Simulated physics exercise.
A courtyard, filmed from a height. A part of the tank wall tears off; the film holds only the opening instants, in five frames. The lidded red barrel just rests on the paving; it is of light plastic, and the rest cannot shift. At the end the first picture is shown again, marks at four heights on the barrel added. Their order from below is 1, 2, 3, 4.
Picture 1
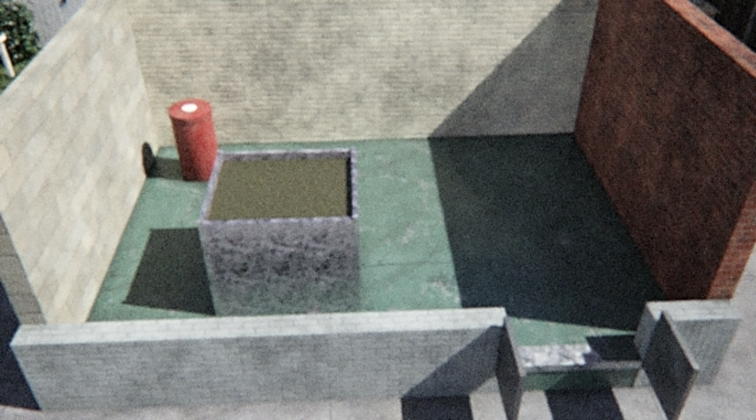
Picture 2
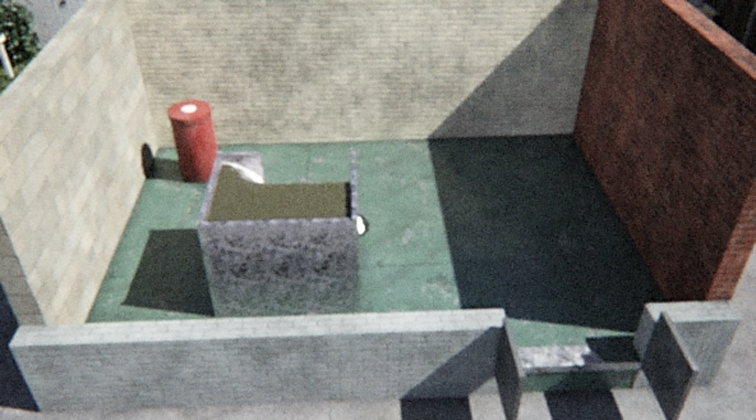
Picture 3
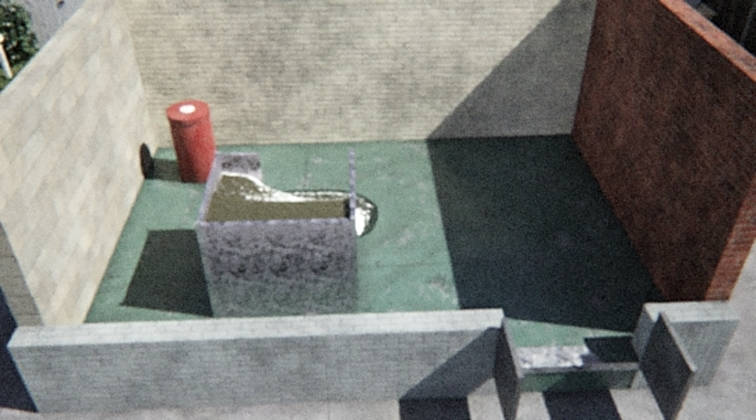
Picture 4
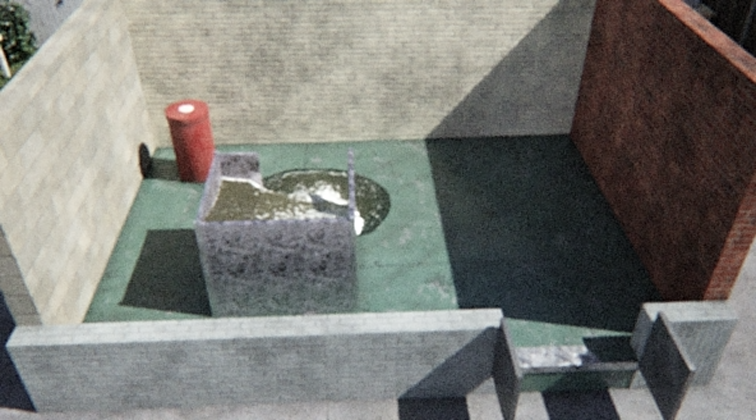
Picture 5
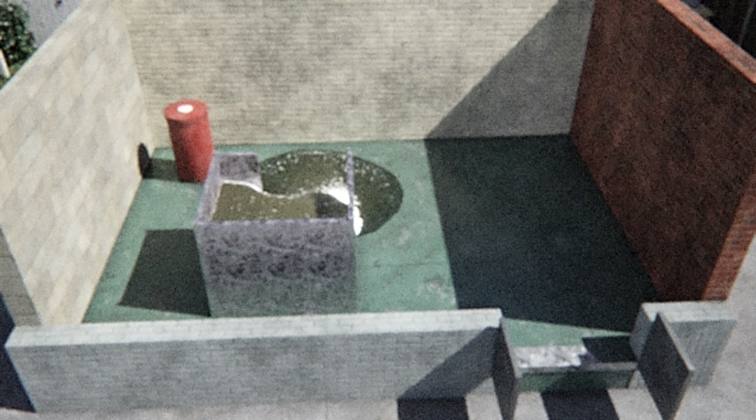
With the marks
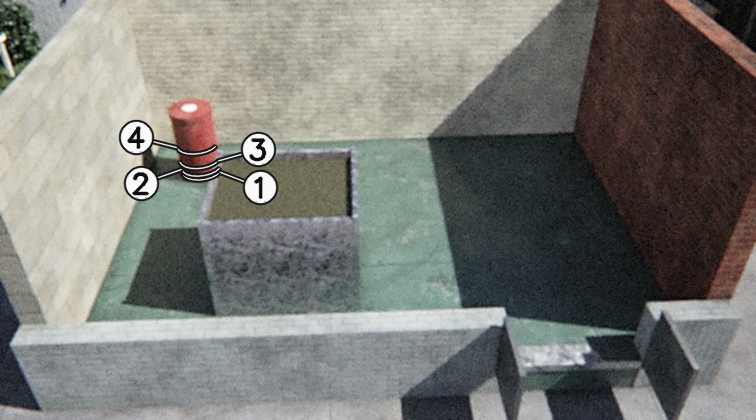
Murky, greenish-brown liquid fills a square stone tank in a walled yard with a red barrel in the corner, seen from above. The liquid drops at the tank's back, pours out behind and beside it, and spreads across the green ground in a widening, glinting dark pool.
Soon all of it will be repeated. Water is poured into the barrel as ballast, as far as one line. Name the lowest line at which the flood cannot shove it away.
Use line 4.
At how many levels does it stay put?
One of the four.
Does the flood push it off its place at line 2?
Yes, it does.
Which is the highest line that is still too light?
3 it is.
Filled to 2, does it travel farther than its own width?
Yes, it does.
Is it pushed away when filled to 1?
Yes, it does.
In white, 1 at (198, 180); 2 at (198, 176); 3 at (196, 168); 4 at (193, 154); from the bottom up 1, 2, 3, 4.
Choosing 1, it is pushed about 8 times its own width away.
Choosing 2, it is pushed about 3 times its own width away.
Choosing 3, it is pushed about its own width away.
Choosing 4, it does not move.
